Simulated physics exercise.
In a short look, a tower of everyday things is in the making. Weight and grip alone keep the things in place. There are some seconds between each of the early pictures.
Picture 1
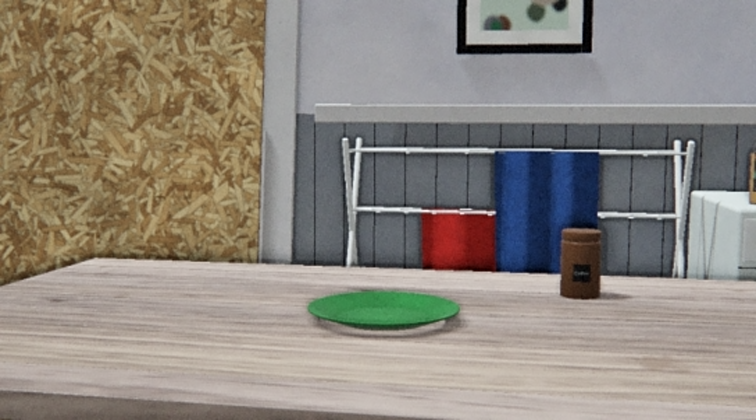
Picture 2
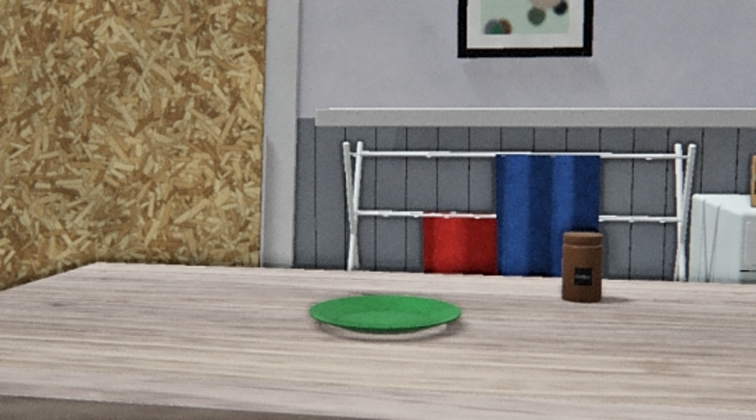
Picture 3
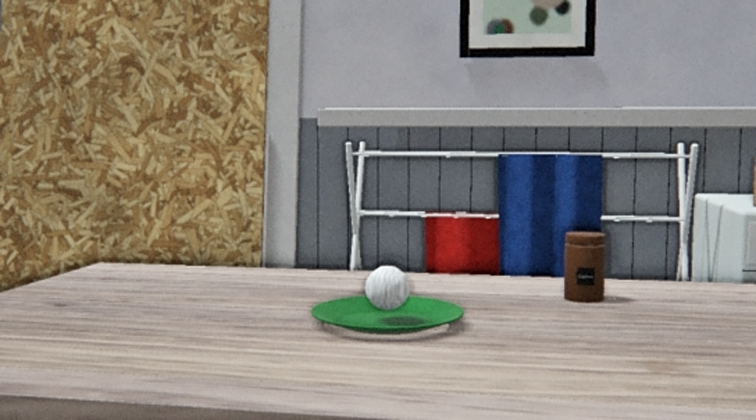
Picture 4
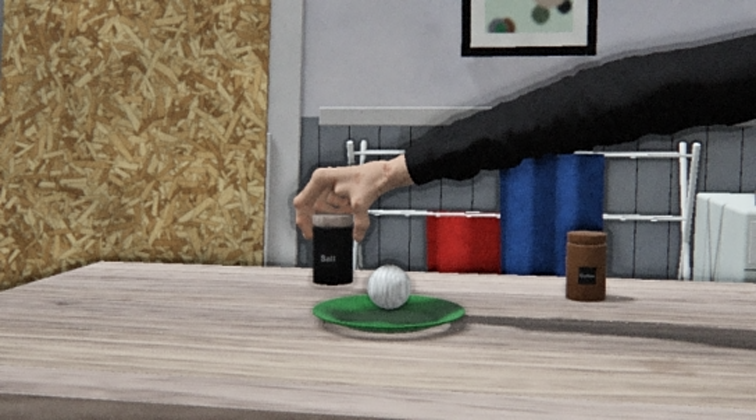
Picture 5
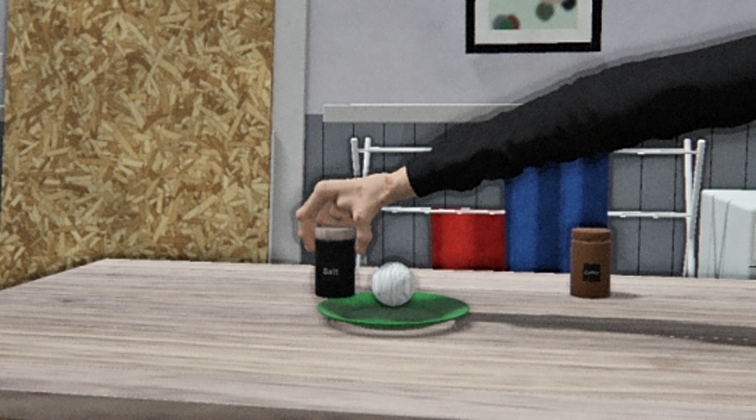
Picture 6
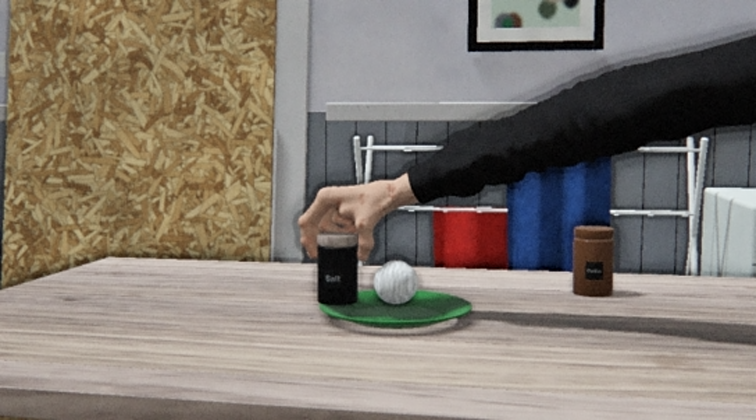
A hand in a black sleeve reaches in from the right and lowers a black jar to the left edge of a green plate, still gripping it. Before that, a white onion appears on the plate, on a pale wooden table with a brown jar to the right. The view, from just above table height, shifts slightly, with chipboard, a picture and red and blue cloths on a rack behind.
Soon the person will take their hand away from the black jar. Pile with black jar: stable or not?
The pile bears the load.
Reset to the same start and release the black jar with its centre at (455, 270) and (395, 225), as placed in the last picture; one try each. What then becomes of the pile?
Well, on the first go it stays steady, and on the second it tumbles down.
Then, 0.20 s after the last picture, nothing has stirred.
Then, 0.50 s after the last picture, black jar resting near (338, 269).
At rest, all 4 in place. Seen from the same camera at the end, black jar near (338, 269). The pile holds.
